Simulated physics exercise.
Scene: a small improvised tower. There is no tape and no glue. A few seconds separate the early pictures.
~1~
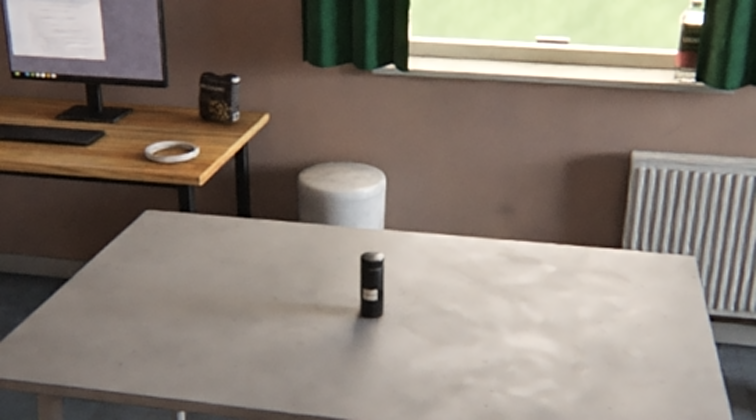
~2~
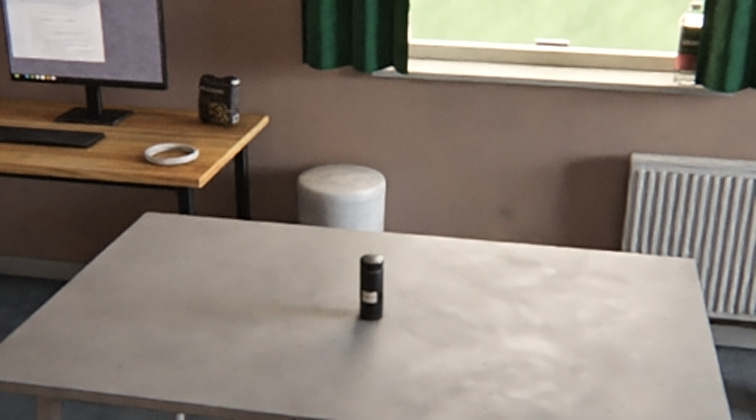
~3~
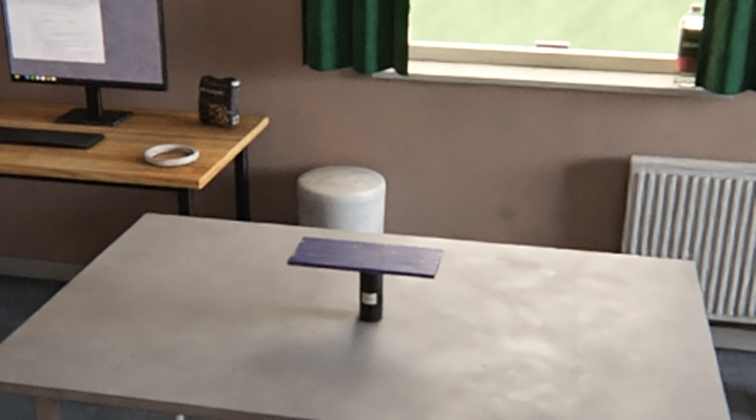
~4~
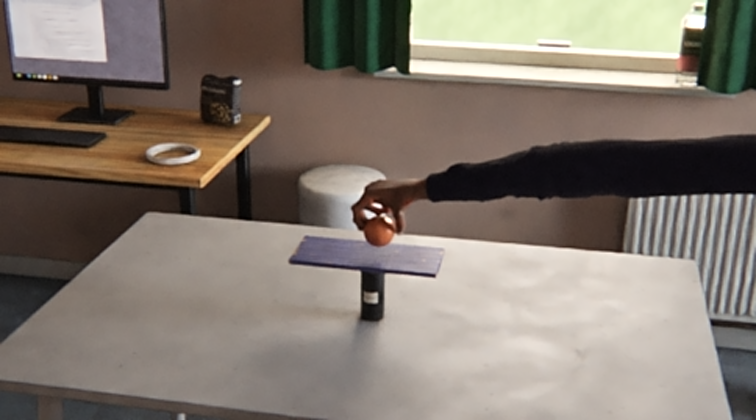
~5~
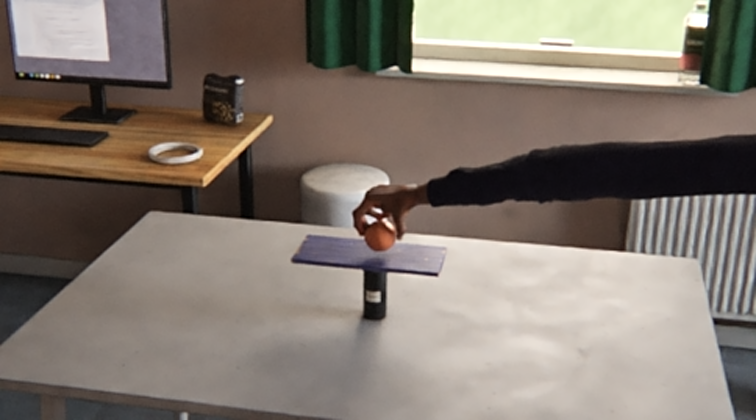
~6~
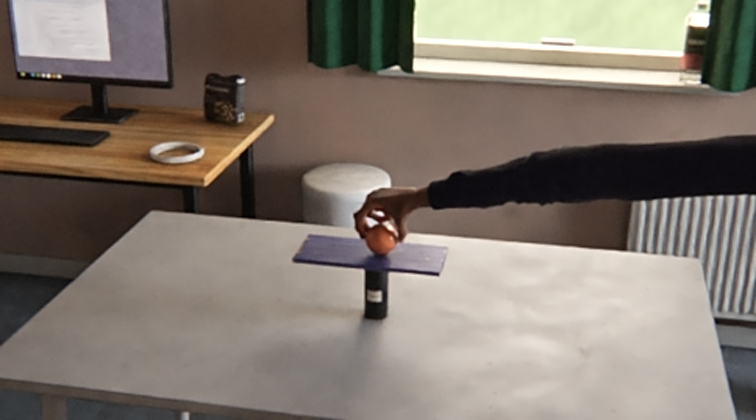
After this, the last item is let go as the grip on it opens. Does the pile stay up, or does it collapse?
The result: No fall.
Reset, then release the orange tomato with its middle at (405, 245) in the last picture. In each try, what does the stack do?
Result: The stack stays stable.
Then, 0.20 s past the last view, nothing moves.
Then, 0.50 s past the last view, orange tomato resting near (381, 240).
Finally, all 3 still in place. Final places as the last picture's camera would see them, orange tomato near (381, 240). The stack holds.
